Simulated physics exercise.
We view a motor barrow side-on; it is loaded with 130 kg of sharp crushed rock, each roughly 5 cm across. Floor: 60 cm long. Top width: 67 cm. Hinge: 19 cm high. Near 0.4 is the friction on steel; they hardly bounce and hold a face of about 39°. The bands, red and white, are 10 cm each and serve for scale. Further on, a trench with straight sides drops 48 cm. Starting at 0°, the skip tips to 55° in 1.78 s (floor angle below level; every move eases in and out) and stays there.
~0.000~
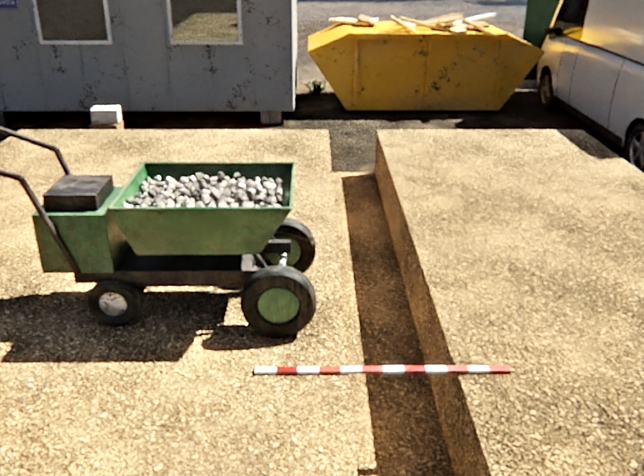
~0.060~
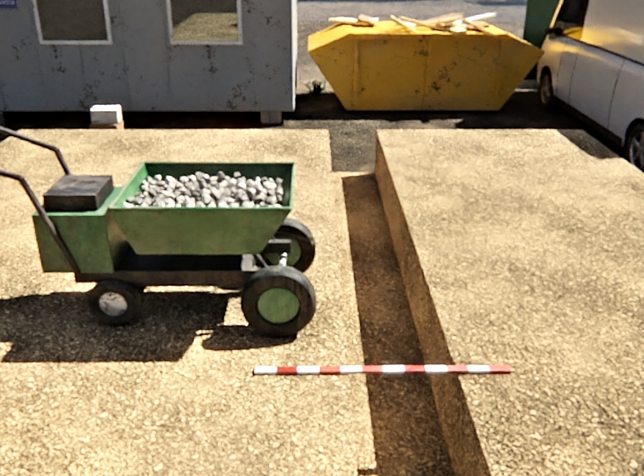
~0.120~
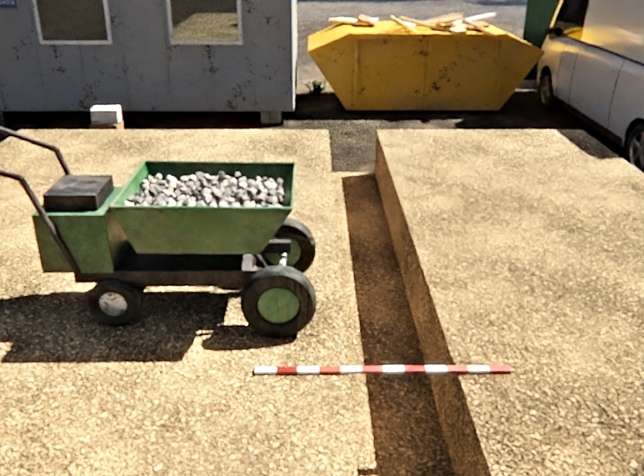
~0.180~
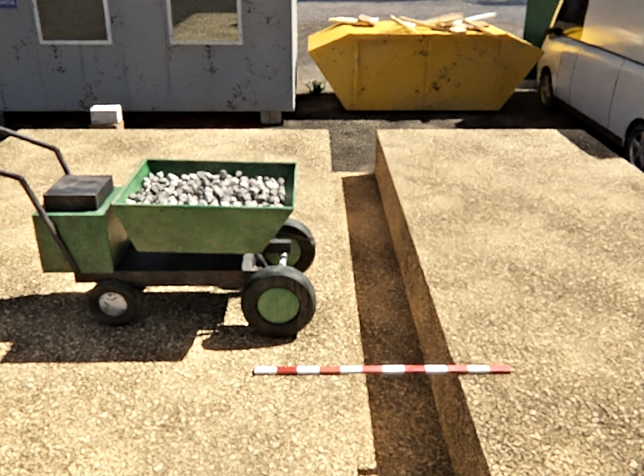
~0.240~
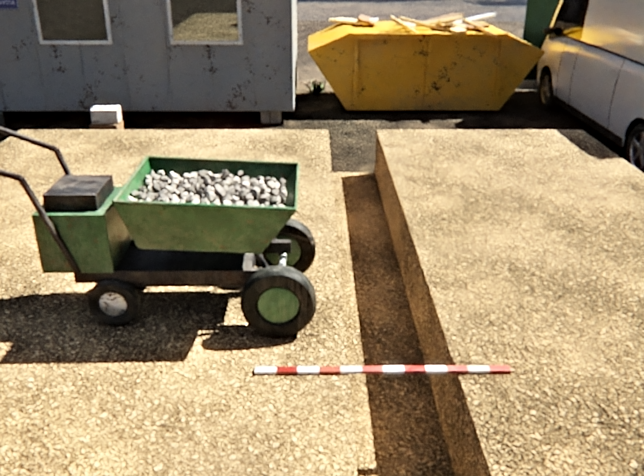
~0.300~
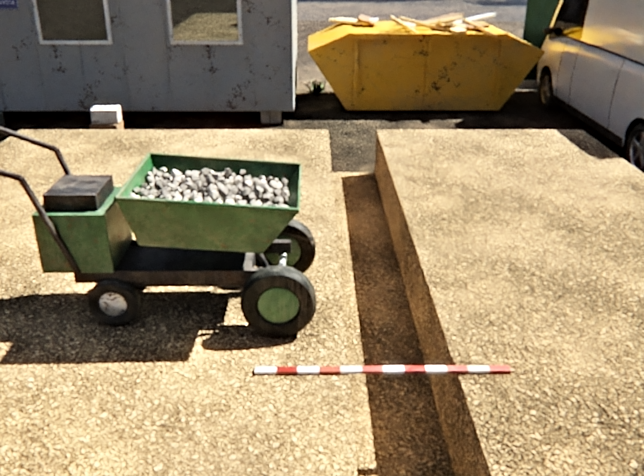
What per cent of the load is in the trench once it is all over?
9 %.
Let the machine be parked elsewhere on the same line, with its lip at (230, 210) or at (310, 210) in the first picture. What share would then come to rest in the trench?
5 %, then 10 %.
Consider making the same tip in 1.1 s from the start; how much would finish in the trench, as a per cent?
In that case some 15 per cent.
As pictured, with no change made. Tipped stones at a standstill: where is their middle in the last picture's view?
(405, 370).
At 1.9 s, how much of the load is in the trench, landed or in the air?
I'd say near 0 per cent at that time.
After 1.3 s the floor is at 47°; 100 % in the skip; the foremost stones are at (349, 229).
After 1.9 s the floor is at 55°; 99 % in the skip, 1 % in the trench; the foremost stones are at (395, 303).
After 2.2 s the floor is at 55°; 97 % in the skip, 3 % in the trench; the foremost stones are at (423, 370).
After 4.2 s the floor is at 55°; 91 % in the skip, 9 % in the trench; the foremost stones are at (421, 358).
